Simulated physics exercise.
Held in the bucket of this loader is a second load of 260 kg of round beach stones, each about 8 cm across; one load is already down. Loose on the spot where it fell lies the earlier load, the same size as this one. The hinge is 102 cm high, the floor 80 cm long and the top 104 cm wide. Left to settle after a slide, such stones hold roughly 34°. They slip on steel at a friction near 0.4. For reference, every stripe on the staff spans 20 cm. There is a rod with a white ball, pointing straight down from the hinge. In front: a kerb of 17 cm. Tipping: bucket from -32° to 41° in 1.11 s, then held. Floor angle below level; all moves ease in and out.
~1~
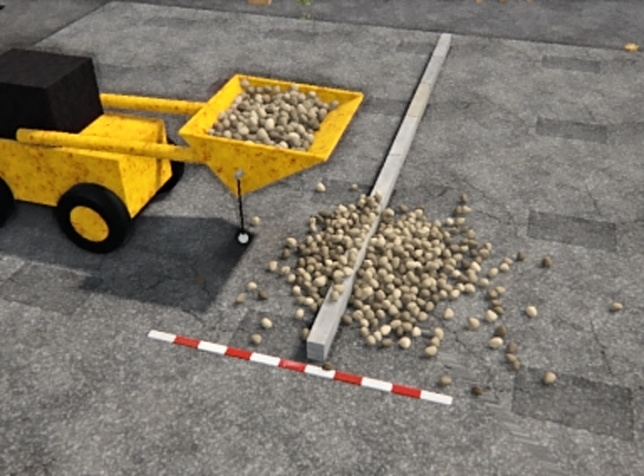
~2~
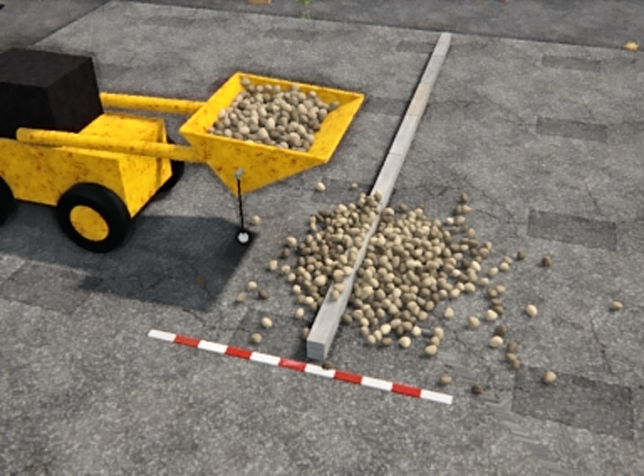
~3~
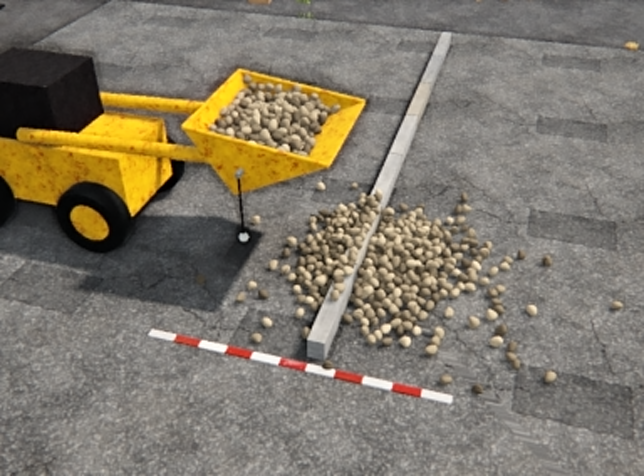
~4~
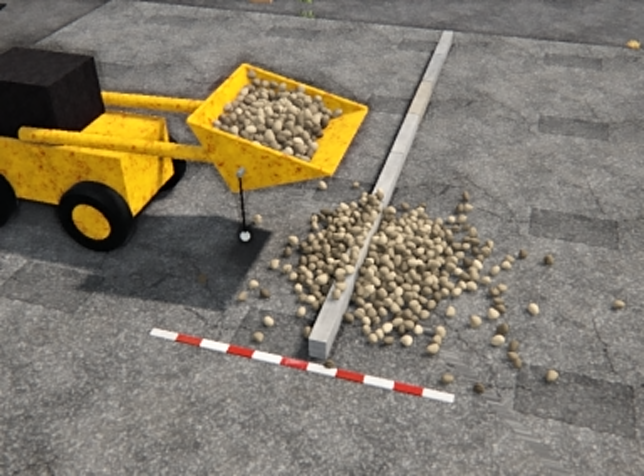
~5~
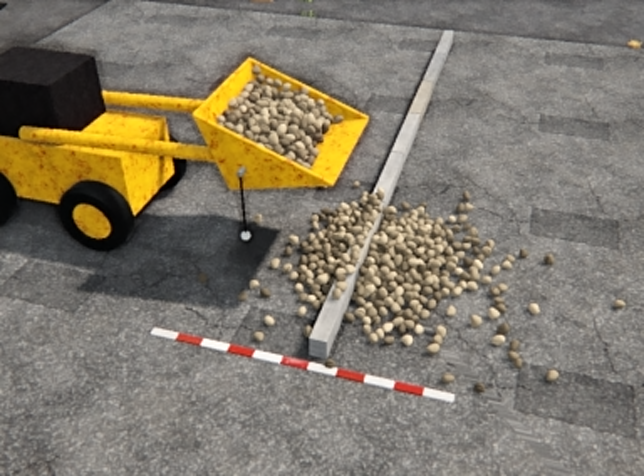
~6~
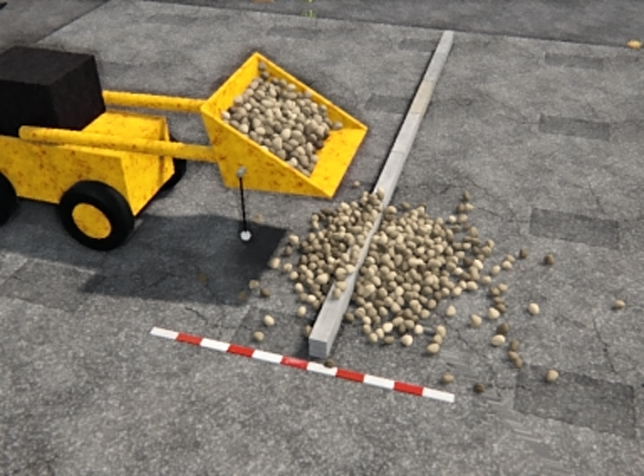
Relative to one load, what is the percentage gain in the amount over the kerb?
A gain of about 39 per cent.
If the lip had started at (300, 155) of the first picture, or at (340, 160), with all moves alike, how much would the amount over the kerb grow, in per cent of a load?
First place: Roughly 10 %; second place: Roughly 60 %.
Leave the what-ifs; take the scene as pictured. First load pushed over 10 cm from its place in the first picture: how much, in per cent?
Some 10 percent, give or take.
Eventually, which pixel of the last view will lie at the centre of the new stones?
Around (345, 242).
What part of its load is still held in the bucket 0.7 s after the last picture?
About 45 per cent is held.
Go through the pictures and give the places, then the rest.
Lip at (326, 158), floor tilted -32°, highest stones at (283, 101). The earlier load is highest near (362, 225), 24 cm above ground level, 36 % on this side of the kerb, 64 % over the kerb, in the first frame.
Lip at (326, 160), floor tilted -31°, highest stones at (283, 99), in the second frame.
Lip at (328, 166), floor tilted -26°, highest stones at (261, 97), in the third frame.
Lip at (331, 174), floor tilted -20°, highest stones at (248, 93), in the fourth frame.
Lip at (333, 184), floor tilted -13°, highest stones at (251, 90), in the fifth frame.
Lip at (331, 196), floor tilted -4°, highest stones at (256, 85), in the sixth frame.
Then, 0.4 s after the last picture the floor is at 29°; in per cent of one load, 99 in the bucket, 37 on this side of the kerb, 64 over the kerb; the foremost stones are at (562, 310).
Then, 0.7 s after the last picture the floor is at 41°; in per cent of one load, 44 in the bucket, 89 on this side of the kerb, 67 over the kerb; the foremost stones are at (562, 310).
Then, 1.1 s after the last picture the floor is at 41°; in per cent of one load, 2 in the bucket, 104 on this side of the kerb, 94 over the kerb; the foremost stones are at (562, 310).
Then, 3.6 s after the last picture the floor is at 41°; in per cent of one load, 0 in the bucket, 97 on this side of the kerb, 103 over the kerb; the foremost stones are at (562, 310). Net gain over the kerb, 39.
